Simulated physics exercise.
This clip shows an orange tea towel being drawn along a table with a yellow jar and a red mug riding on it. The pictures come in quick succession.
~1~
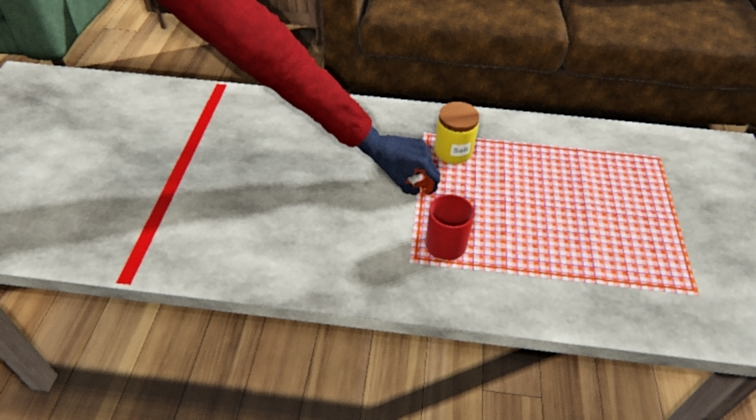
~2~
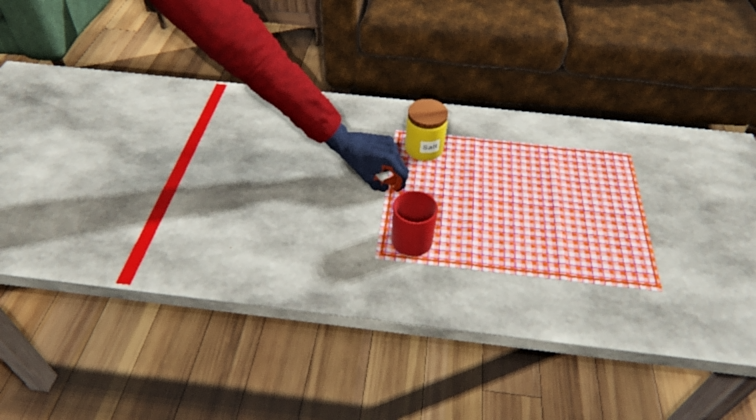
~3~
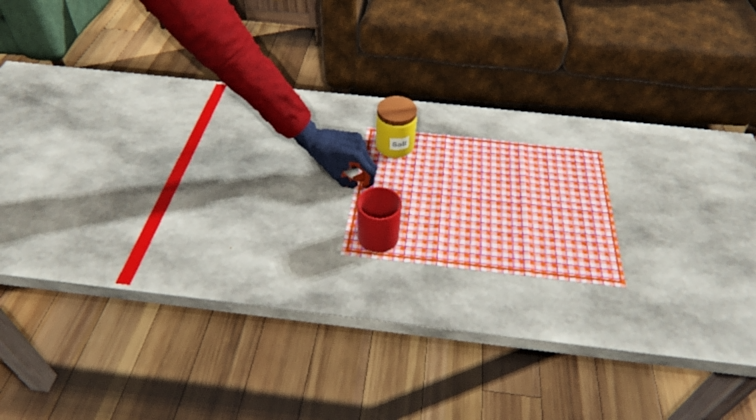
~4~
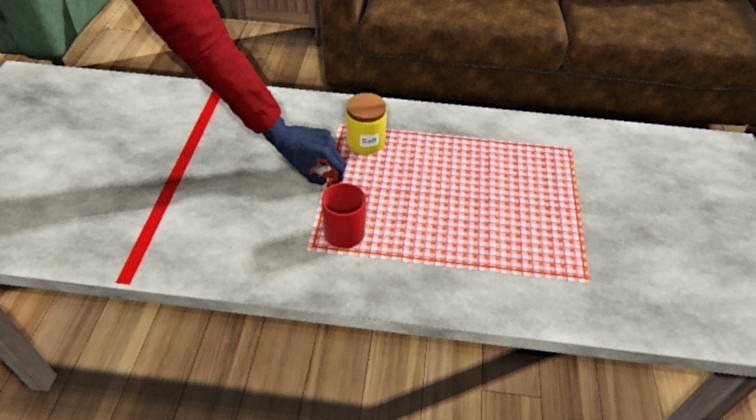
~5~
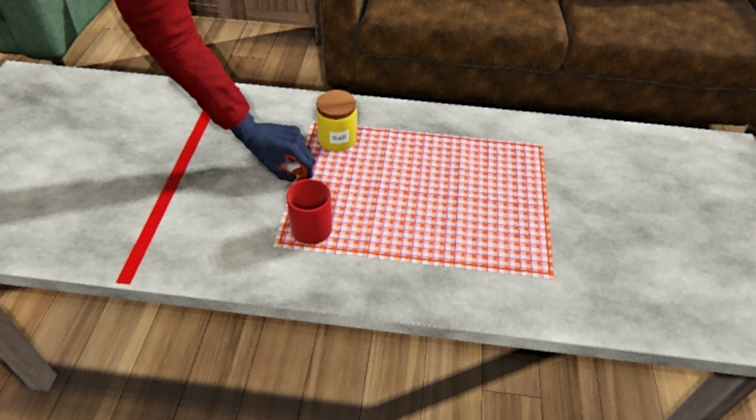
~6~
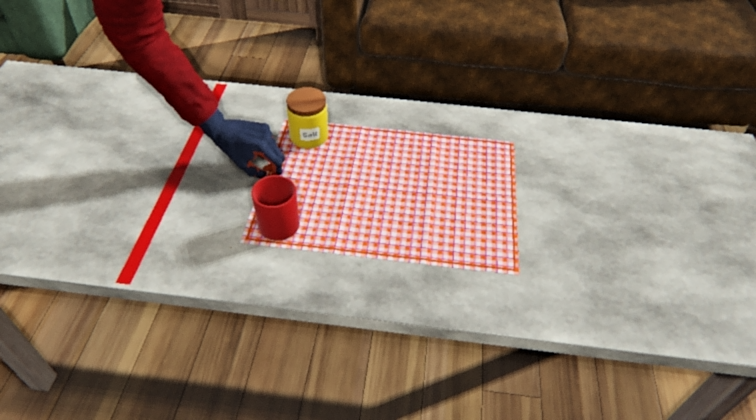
We see a gloved hand in a red sleeve pull a red checked cloth leftward across a grey table, carrying a red mug and a yellow jar along with it, closer to a red strip of tape.
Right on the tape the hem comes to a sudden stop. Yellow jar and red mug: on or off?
Yellow jar - off; red mug - off.
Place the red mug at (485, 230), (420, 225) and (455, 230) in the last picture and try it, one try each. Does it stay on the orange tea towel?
So, the first case has it remaining in place, the second case has it remaining in place, and the third case has it remaining in place.
Then, 0.09 s past the final frame, hem short of the tape; yellow jar on the cloth near (255, 113); red mug on the cloth near (216, 203).
Then, 0.20 s past the final frame, hem at the tape; yellow jar ahead of the hem near (196, 107); red mug ahead of the hem near (148, 195).
When it is over, hem at the tape; yellow jar ahead of the hem near (147, 103); red mug knocked over near (81, 195). The yellow jar leaves the cloth and the red mug shoots off the front.
